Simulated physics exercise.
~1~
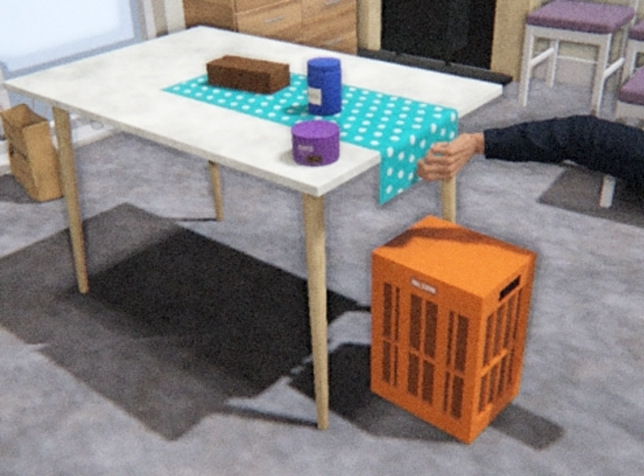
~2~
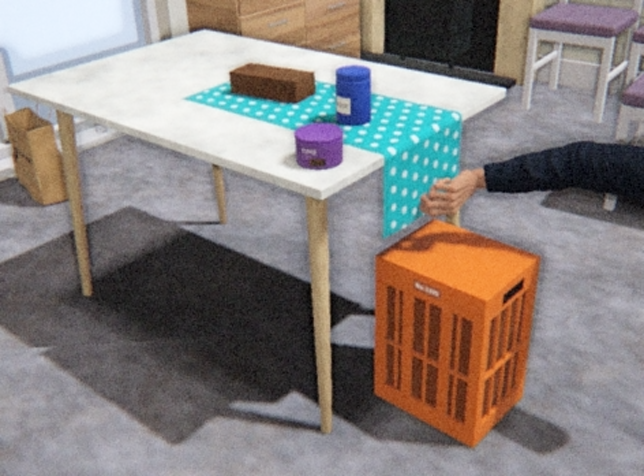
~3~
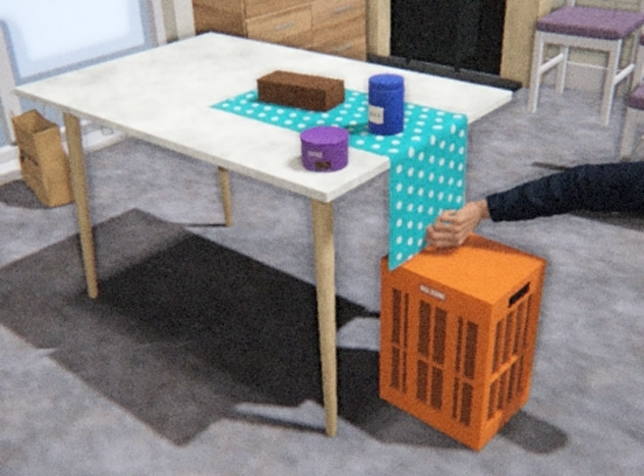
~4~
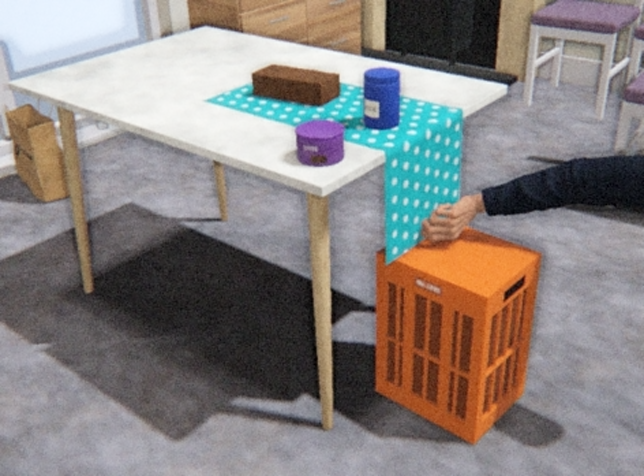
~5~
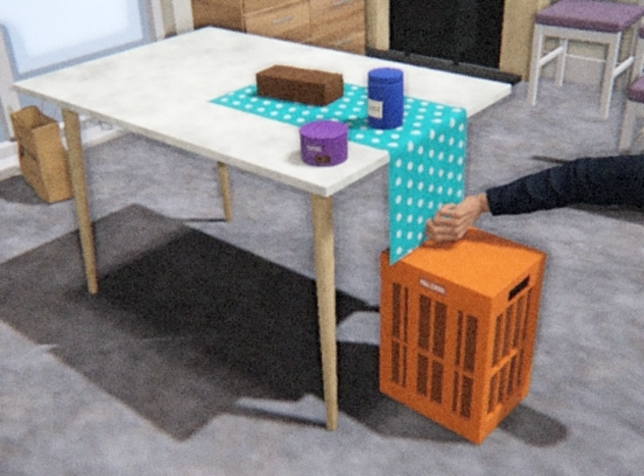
The video shows a hand pulling a turquoise polka-dot runner down over a table's end, carrying a brown brick and a blue jar a short way right while a purple tub stays put. The hem reaches an orange crate and the hand holds it there, with all three objects still on the table.
